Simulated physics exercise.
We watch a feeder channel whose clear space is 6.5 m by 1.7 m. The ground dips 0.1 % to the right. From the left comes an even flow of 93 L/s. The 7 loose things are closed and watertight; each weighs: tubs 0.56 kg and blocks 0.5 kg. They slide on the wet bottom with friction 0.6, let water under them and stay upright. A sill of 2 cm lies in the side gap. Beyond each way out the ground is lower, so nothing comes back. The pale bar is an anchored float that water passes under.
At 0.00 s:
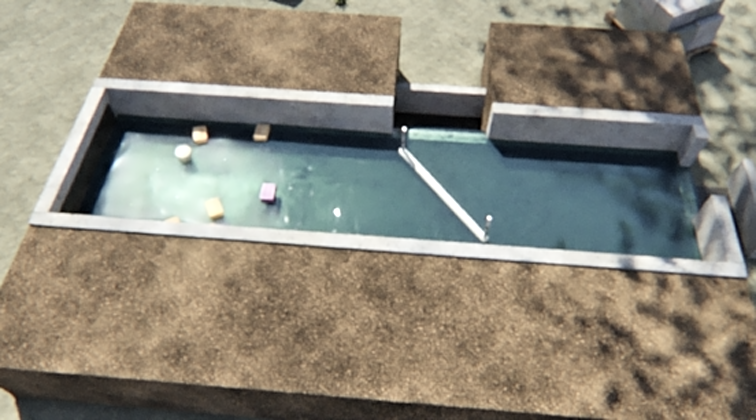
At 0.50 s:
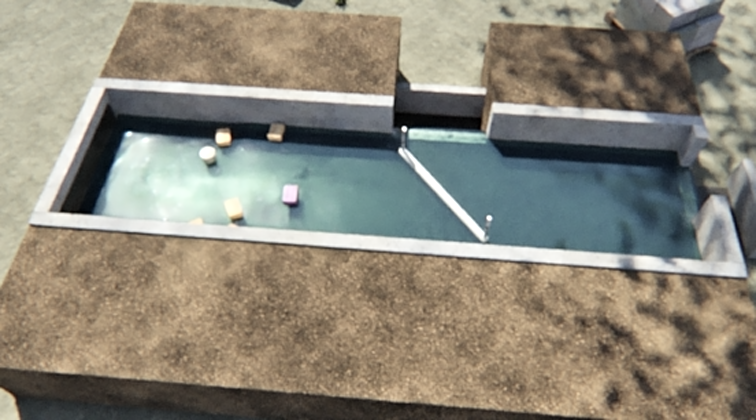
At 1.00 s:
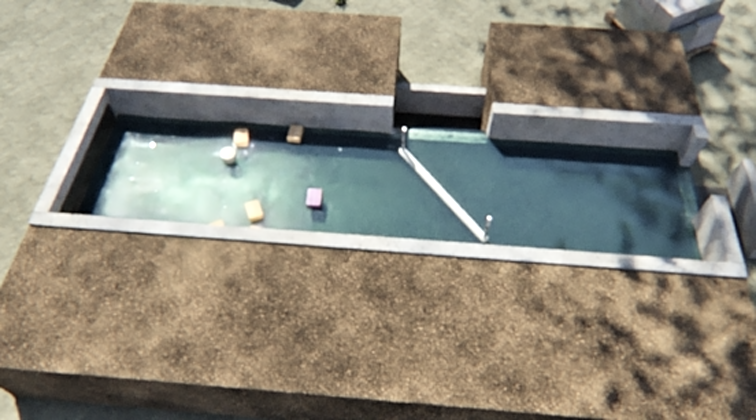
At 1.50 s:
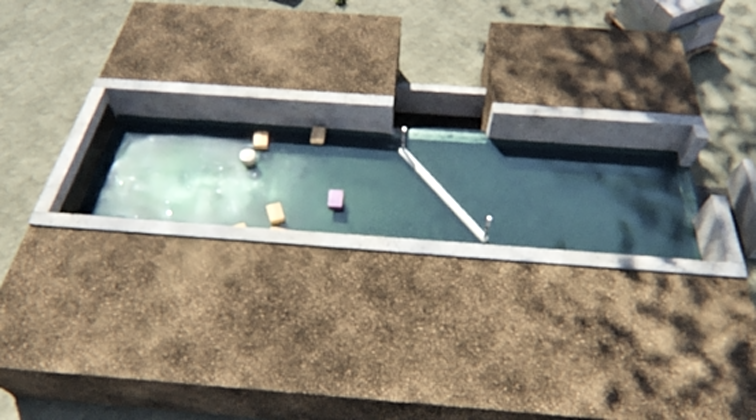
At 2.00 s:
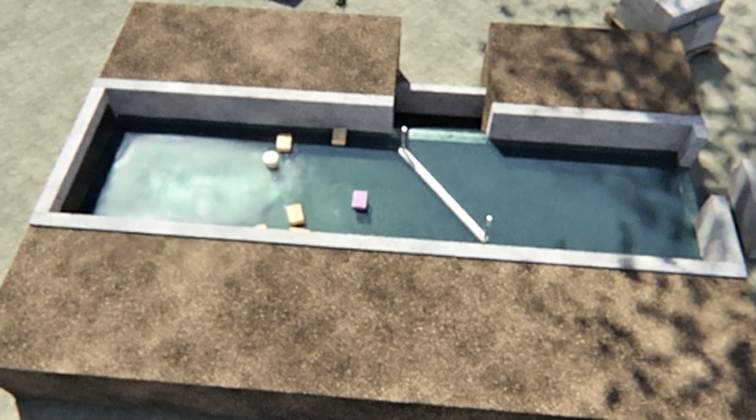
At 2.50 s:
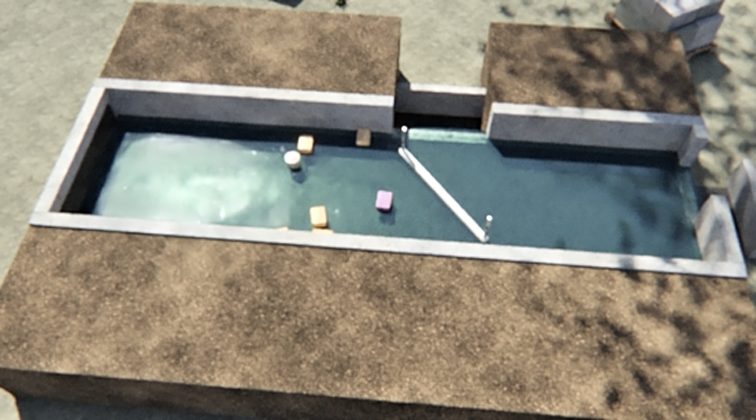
To begin with, a purple block, several tan blocks and a small round pale tub float near the left end of a walled water channel, with a slanting white bar farther right. They all drift steadily rightward together, and by the close the purple block floats nearer the bar, which stays still.
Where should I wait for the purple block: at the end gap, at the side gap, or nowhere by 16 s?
Purple block: Neither.
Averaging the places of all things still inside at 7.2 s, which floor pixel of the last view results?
Around (447, 220).
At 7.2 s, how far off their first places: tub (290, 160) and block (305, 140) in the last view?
In that order: 250 cm, 250 cm.
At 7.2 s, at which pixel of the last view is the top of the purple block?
Near (444, 206).
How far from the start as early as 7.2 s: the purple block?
About 200 cm.
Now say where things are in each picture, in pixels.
The first picture shows the purple block at (268, 191) floats; 10 cm deep round most things; 0 of 7 have shifted.
The second picture shows the purple block at (290, 193), afloat, 24 cm from its start; about 1250 L in view; 7 of 7 have shifted.
The third picture shows the purple block at (314, 197) floats, 51 cm from its start; about 1250 L in view; 7 of 7 have shifted.
The fourth picture shows the purple block at (336, 198), afloat, 74 cm from its start; 11 cm deep round most things; 7 of 7 have shifted.
The fifth picture shows the purple block at (360, 199) floats, 99 cm from its start; about 1250 L in view; 7 of 7 have shifted.
The sixth picture shows the purple block at (384, 200) floats, 125 cm from its start; about 1250 L in view; 7 of 7 have shifted.
After 3.5 s the purple block is near (428, 198), 1.7 m from its start, afloat; 0 of 7 are out; 7 afloat.
After 7.2 s the purple block is near (444, 206), 1.9 m from its start, afloat; 1 of 7 are out; 6 afloat.
After 12.0 s the purple block is near (454, 216), 2.0 m from its start, afloat; 1 of 7 are out; 6 afloat.
After 16.0 s the purple block is near (468, 231), 2.2 m from its start, afloat; 1 of 7 are out; 6 afloat.
